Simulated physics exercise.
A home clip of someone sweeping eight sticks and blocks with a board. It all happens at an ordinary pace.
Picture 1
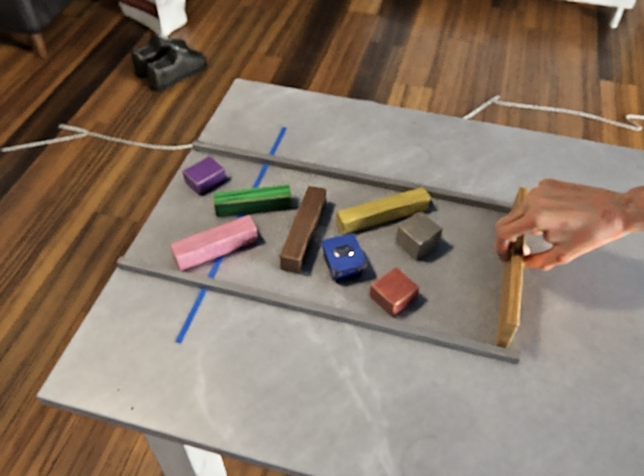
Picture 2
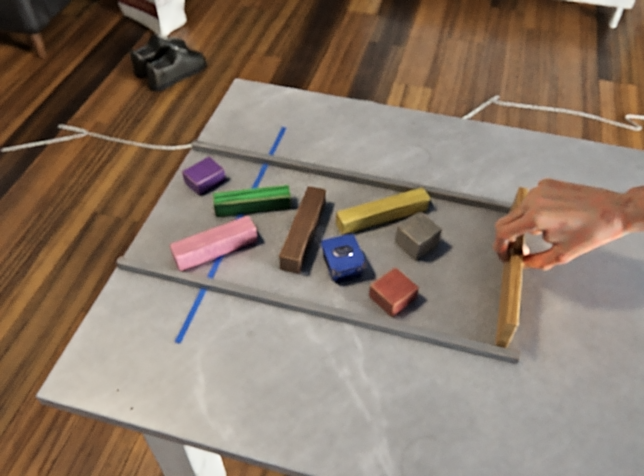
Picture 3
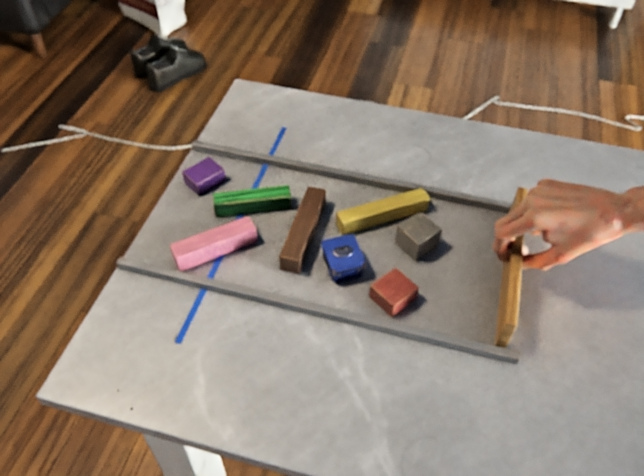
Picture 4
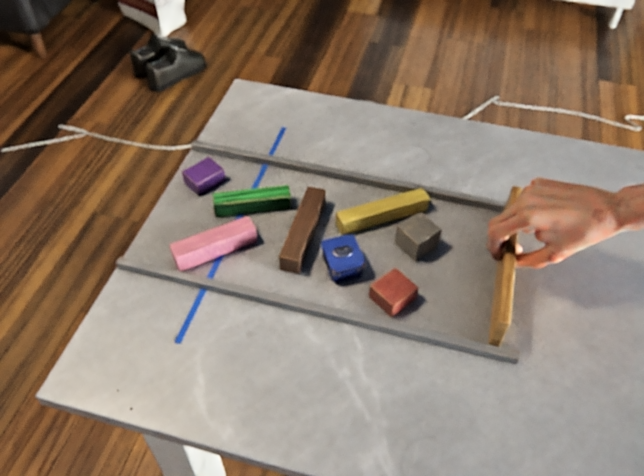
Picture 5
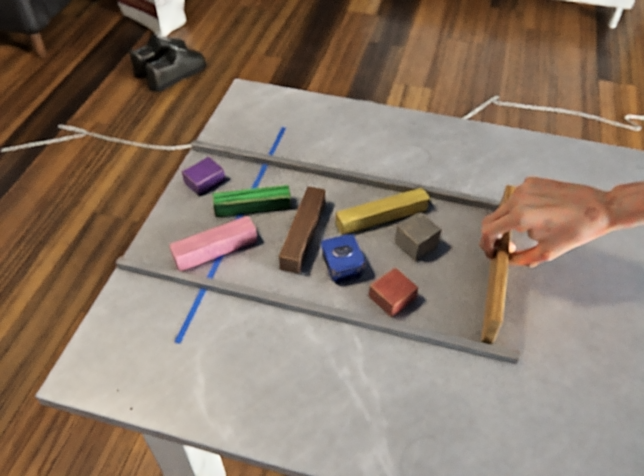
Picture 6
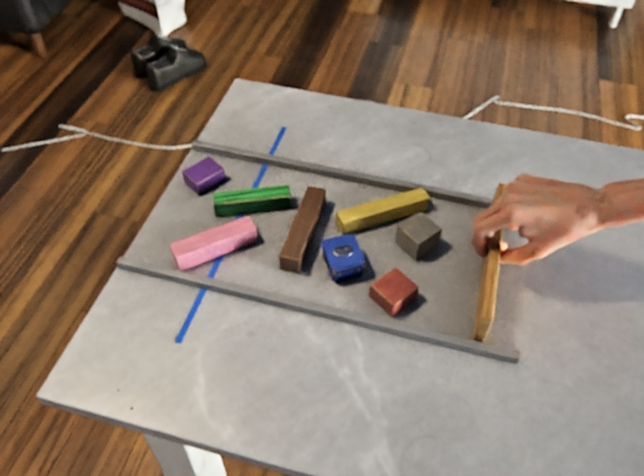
A hand slides a wooden board slightly left on a table toward scattered colored blocks.
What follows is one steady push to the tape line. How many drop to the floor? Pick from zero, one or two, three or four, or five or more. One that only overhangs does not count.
In the end the number that fall off is one or two.
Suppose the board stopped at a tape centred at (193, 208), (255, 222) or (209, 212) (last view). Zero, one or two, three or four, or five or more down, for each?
In that order: 3 or 4; no fall at all; either three or four.
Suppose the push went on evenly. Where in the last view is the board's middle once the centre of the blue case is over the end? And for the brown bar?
For the blue case at (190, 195), for the brown bar at (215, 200).
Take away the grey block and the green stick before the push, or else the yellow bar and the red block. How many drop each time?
It would be 0 and 0.
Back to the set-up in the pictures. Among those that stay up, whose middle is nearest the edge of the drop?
The pink bar.
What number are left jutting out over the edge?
Overhanging: 2.
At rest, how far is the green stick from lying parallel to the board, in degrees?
Some 15 degrees.
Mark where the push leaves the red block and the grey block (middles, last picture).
The red block stops around (199, 260); the grey block around (226, 203).
Soon after, none off yet; purple block at rest near (204, 175); pink bar at rest near (215, 243); green stick at rest near (252, 201).
Then, none off yet; purple block at rest near (204, 175); pink bar moving near (207, 239); green stick moved a little near (243, 198).
Further on, none off yet; purple block moved a little near (197, 171); pink bar moved a little near (172, 228); green stick moved about its own width near (211, 179).
At rest, the number that fall off is one or two; fallen, purple block.
